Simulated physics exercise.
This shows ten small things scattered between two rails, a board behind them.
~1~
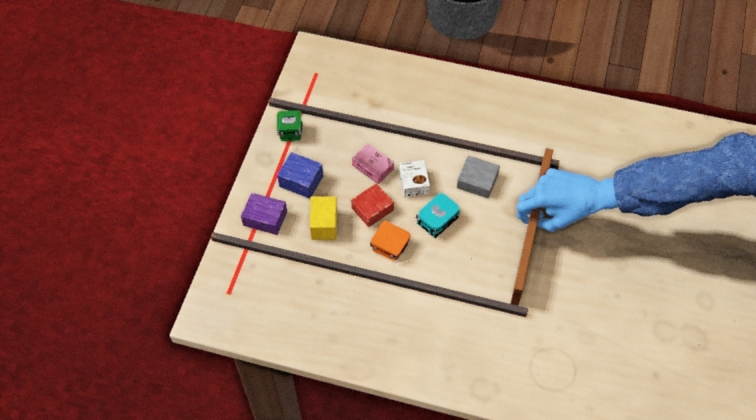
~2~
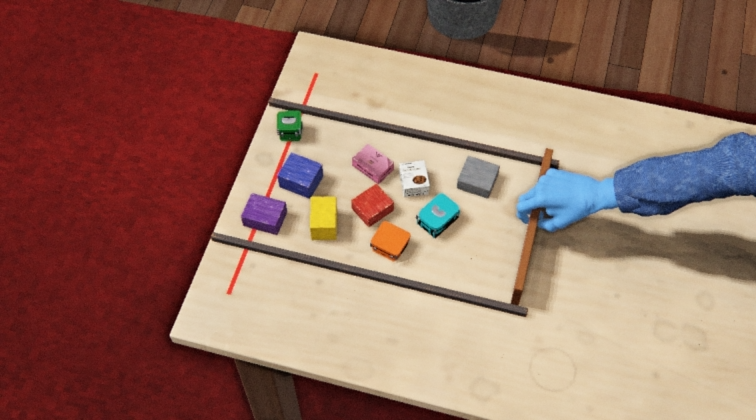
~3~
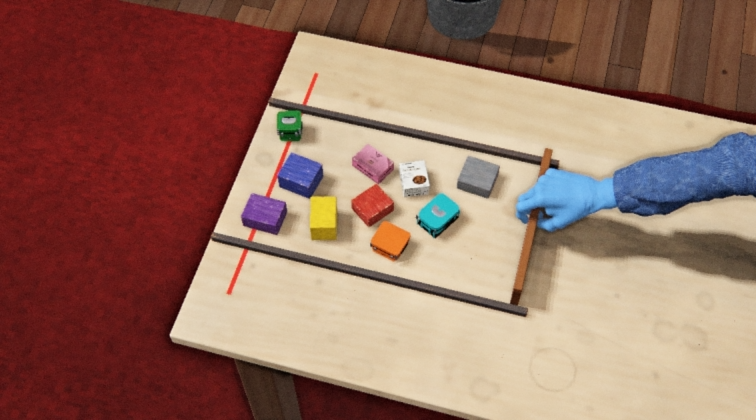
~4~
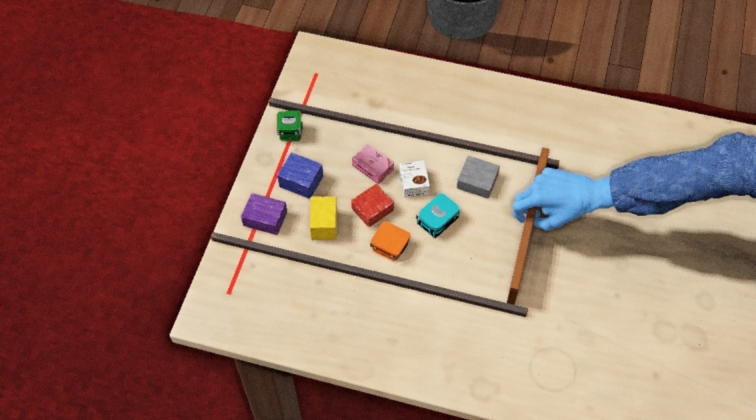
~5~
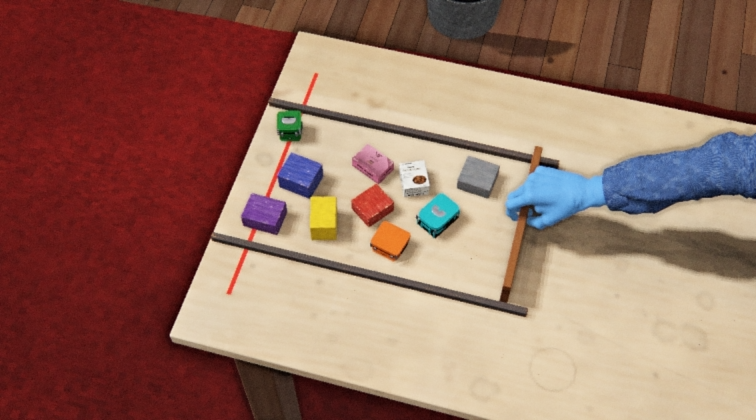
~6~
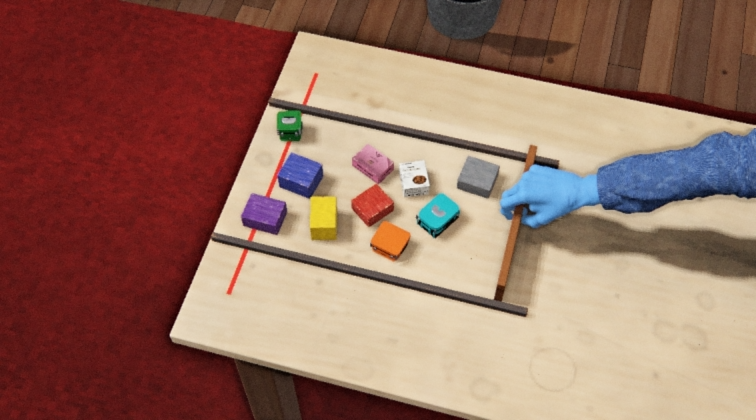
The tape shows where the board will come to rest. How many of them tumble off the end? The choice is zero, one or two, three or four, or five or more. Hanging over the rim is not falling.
Here the number that fall off is five or more.
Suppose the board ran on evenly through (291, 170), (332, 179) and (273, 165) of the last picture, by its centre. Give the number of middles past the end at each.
Place by place, 3, 0 and 7.
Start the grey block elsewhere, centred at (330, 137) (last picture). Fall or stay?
Then it survives.
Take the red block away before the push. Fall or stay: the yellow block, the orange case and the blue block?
The yellow block goes over; the orange case does not fall; the blue block falls.
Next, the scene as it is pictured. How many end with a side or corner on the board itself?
The number is 3.
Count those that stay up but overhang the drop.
That would be 0.
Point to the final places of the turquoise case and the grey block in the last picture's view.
About (259, 179), and the other about (274, 132).
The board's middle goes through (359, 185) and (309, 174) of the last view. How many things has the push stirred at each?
First 9, then 10.
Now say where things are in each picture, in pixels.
The first frame shows green case (290, 126); purple block (264, 214); blue block (301, 176); board (532, 225); tape (276, 176).
The second frame shows purple block (264, 214); grey block (478, 177).
The third frame shows blue block (301, 176); orange case (391, 242).
The fourth frame shows green case (290, 127); pink box (373, 164).
The fifth frame shows purple block (264, 214); red block (373, 206).
The sixth frame shows green case (290, 127); purple block (264, 214); blue block (301, 176); board (516, 221); tape (276, 176).
A little later, none off yet; green case at rest near (290, 127); purple block at rest near (264, 214); blue block at rest near (301, 176).
When it is over, the number that fall off is five or more; down, white box, red block, pink box, yellow block, blue block, purple block and green case.
